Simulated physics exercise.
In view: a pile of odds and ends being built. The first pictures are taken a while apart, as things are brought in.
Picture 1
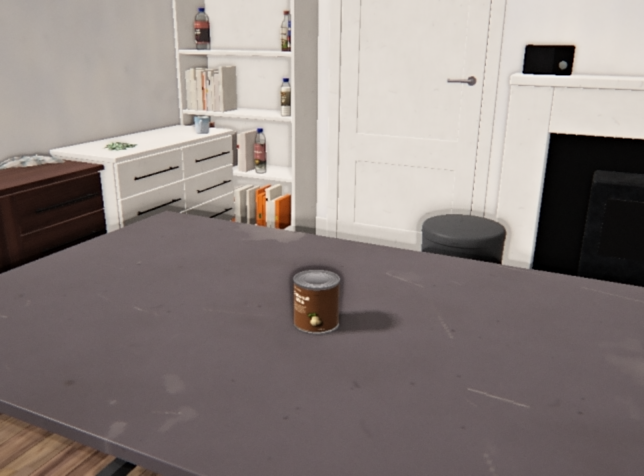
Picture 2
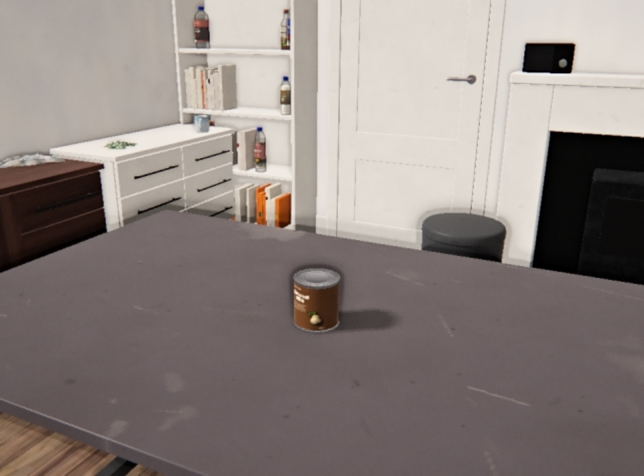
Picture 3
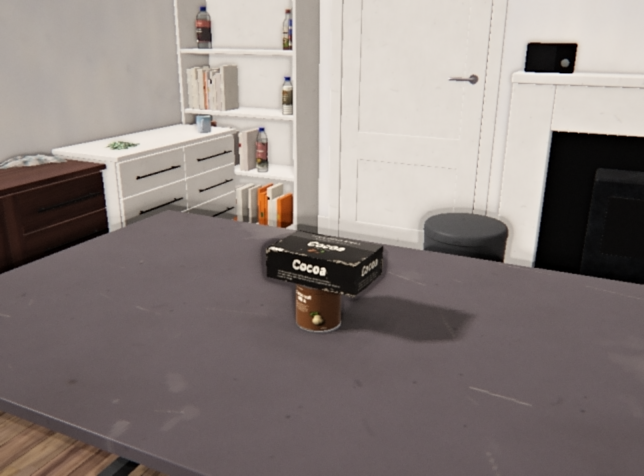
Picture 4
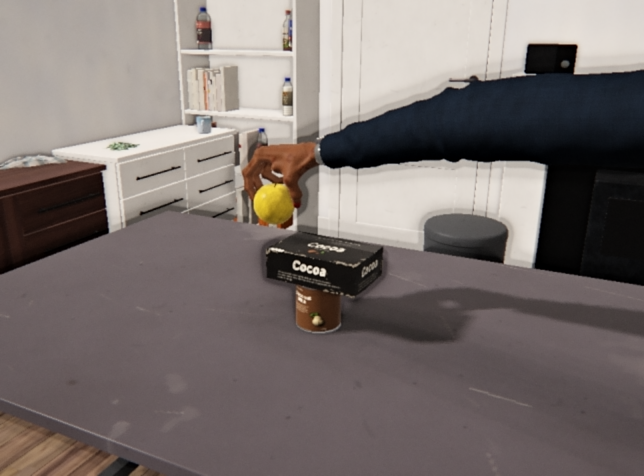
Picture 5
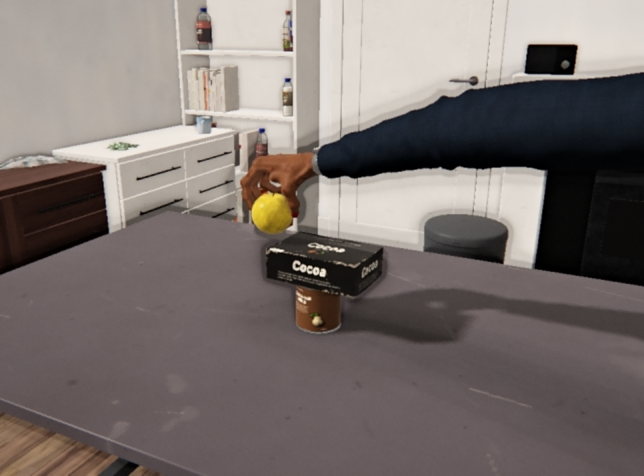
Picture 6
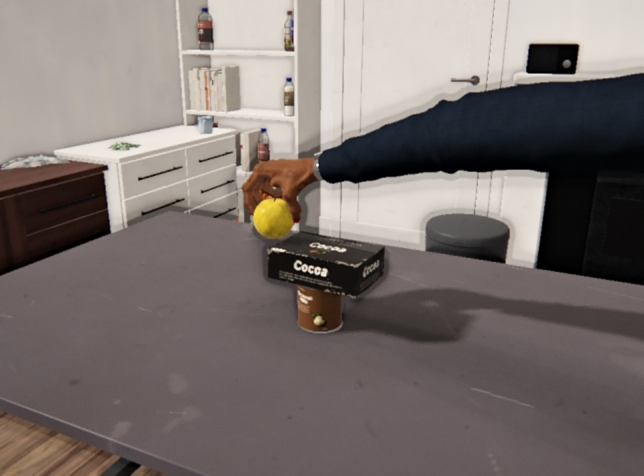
A black cocoa box appeared on top of a brown container on the table, then an arm reached in from the right and lowered a yellow fruit slightly at the box's left end.
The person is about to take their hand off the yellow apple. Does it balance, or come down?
As it turns out, it gives way.
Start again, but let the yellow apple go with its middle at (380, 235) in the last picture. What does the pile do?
Then it comes apart.
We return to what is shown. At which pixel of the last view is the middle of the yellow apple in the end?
Around (240, 285).
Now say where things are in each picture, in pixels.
In the first picture, the last thing is not in view yet; brown pot (316, 301).
In the second picture, the last thing is not in view yet; brown pot (317, 300).
In the third picture, the last thing is not in view yet; brown pot (319, 300).
The fourth picture shows coming down; yellow apple (275, 204); brown pot (319, 301).
The fifth picture shows coming down; yellow apple (273, 214); brown pot (319, 301).
The sixth picture shows in place under the hand; yellow apple (274, 219); brown pot (320, 301).
Then, 0.30 s on from there, yellow apple now fallen.
Then, 0.50 s on from there, things are still on the move.
In the end, fallen, yellow apple; the other 2 unmoved. At the end, from the last picture's camera, yellow apple near (240, 285). The pile loses its balance.
